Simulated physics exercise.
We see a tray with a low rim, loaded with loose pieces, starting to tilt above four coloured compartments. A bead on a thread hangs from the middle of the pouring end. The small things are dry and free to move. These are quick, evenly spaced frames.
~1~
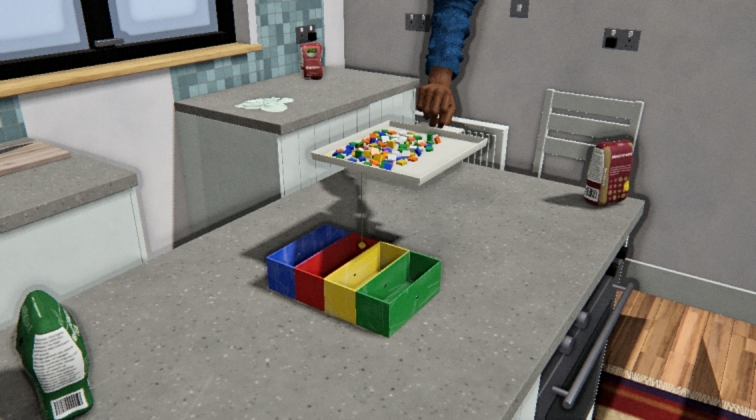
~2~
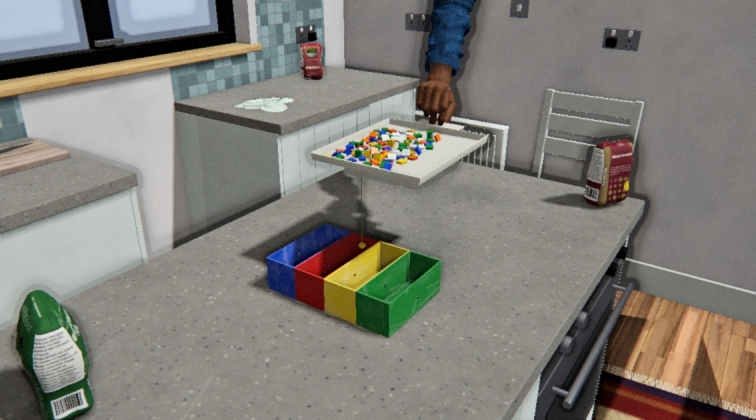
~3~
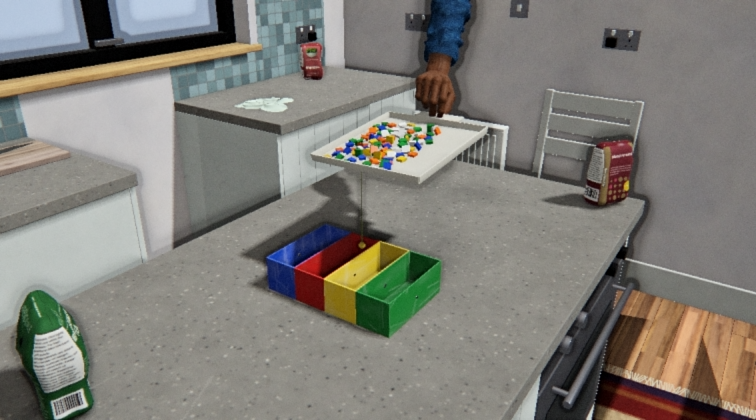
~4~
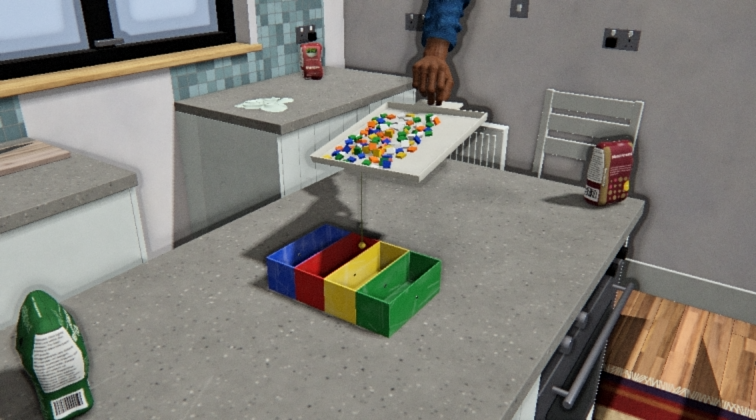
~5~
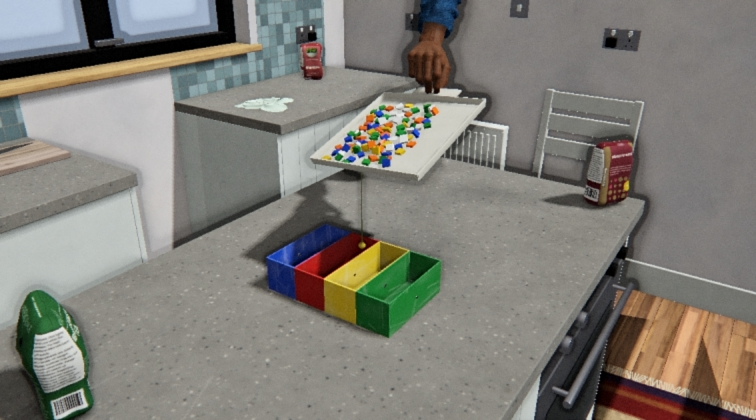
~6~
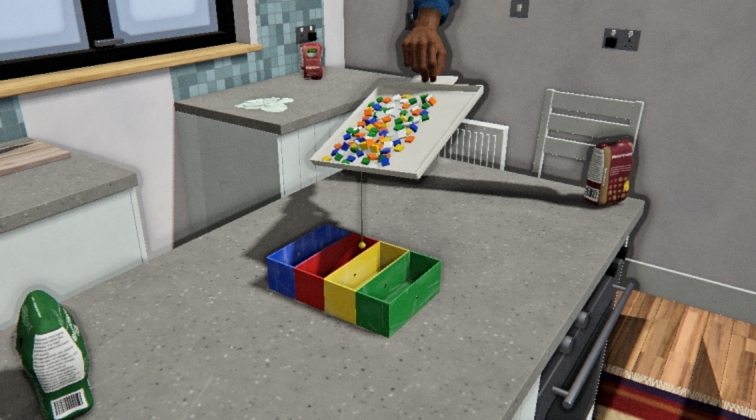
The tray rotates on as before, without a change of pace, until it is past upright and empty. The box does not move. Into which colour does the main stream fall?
It favours the blue compartment.
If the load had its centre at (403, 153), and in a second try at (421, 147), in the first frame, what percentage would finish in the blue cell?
Near 30 % and 30 %.
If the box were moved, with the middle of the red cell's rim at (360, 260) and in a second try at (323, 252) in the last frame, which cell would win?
First the blue cell, then the red cell.
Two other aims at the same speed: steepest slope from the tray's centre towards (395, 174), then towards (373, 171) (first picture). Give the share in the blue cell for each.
Near 0 % and 10 %.
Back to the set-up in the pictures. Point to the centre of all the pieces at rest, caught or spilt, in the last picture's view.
Close to (312, 278).
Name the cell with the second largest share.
Next in line is red.
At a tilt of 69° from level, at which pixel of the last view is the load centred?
Roughly at (340, 149).
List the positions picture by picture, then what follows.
Corners of the pouring end (312, 152) and (419, 177), level; middle of the load (382, 145), mosaic tiles; bead on its thread (362, 245); blue cell (281, 275); red cell (310, 286); yellow cell (340, 298); green cell (373, 311), in the first frame.
Corners of the pouring end (312, 152) and (419, 177), level; middle of the load (382, 144), in the second frame.
Corners of the pouring end (312, 153) and (419, 176), tipped barely, lowest at the left corner; middle of the load (382, 141), in the third frame.
Corners of the pouring end (312, 155) and (418, 175), tipped a little, lowest at the left corner; middle of the load (381, 136), in the fourth frame.
Corners of the pouring end (311, 157) and (417, 174), tipped clearly, lowest at the left corner; middle of the load (380, 131), in the fifth frame.
Corners of the pouring end (311, 159) and (416, 172), tipped clearly, lowest at the left corner; middle of the load (378, 126); blue cell (281, 275); red cell (310, 286); yellow cell (340, 298); green cell (373, 311), in the sixth frame.
Just after the last frame, tray tipped steeply; almost all on the tray; about a tenth falling or outside the box.
A moment on, tray tipped past a quarter turn; roughly a quarter on the tray; roughly a quarter in the blue cell; about a tenth in the red cell; just a few in the yellow cell; roughly a third falling or outside the box.
Further on, tray tipped past a quarter turn; roughly half in the blue cell; roughly a third in the red cell; about a tenth in the yellow cell; just a few falling or outside the box.
When it is over, tray tipped past a quarter turn; roughly half in the blue cell; roughly a third in the red cell; about a tenth in the yellow cell; not one in the green cell; just a few outside the box.
